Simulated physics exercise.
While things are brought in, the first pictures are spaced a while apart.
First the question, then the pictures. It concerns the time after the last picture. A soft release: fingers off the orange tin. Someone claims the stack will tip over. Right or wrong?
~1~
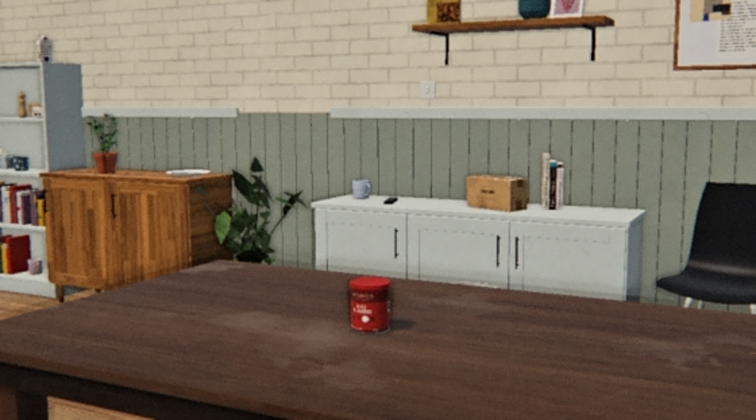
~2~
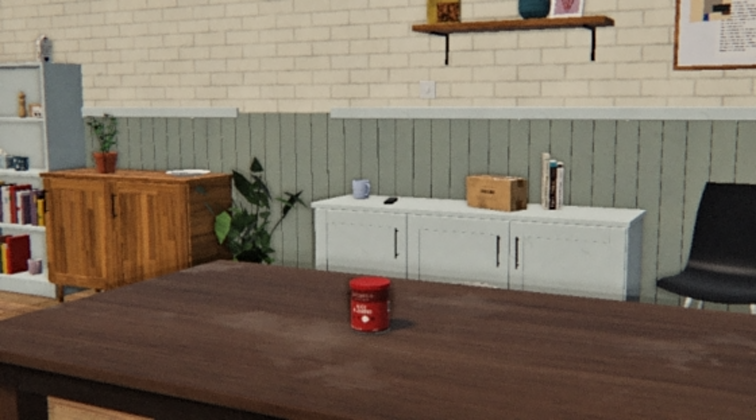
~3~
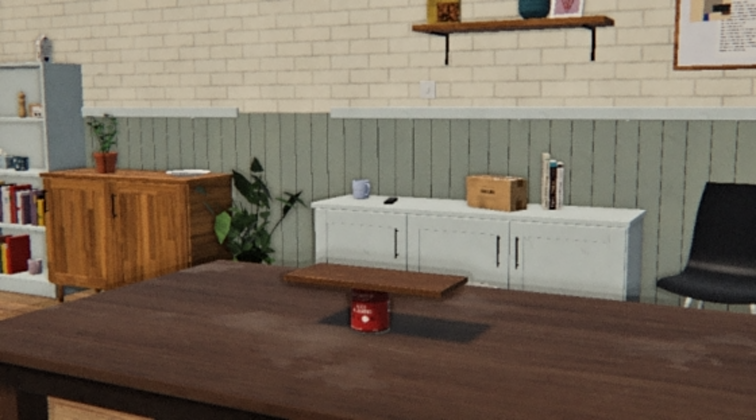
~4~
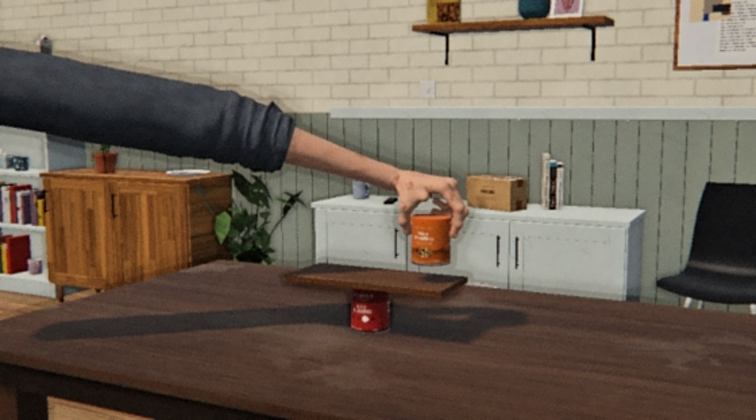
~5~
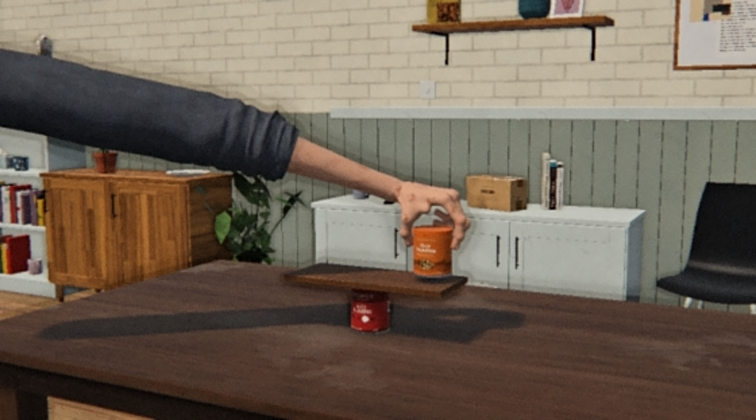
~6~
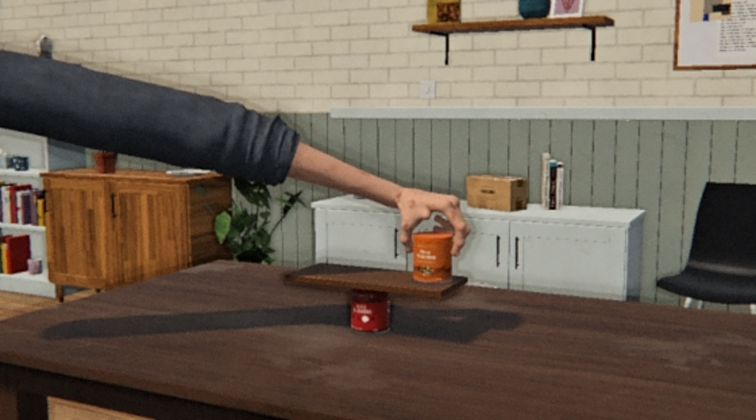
Right, it tips over.
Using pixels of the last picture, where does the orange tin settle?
It ends up close to (538, 332).
Then, 0.40 s later than the last frame, orange tin now fallen; brown board tilted by 44°.
Then, 0.50 s later than the last frame, brown board tilted by 36°.
Then, 0.70 s later than the last frame, brown board tilted by 26°.
Then, 0.90 s later than the last frame, brown board now fallen.
When it is over, fallen, brown board and orange tin; red tin as before. End places, in pixels of the last picture, orange tin near (538, 332). The stack loses its balance.
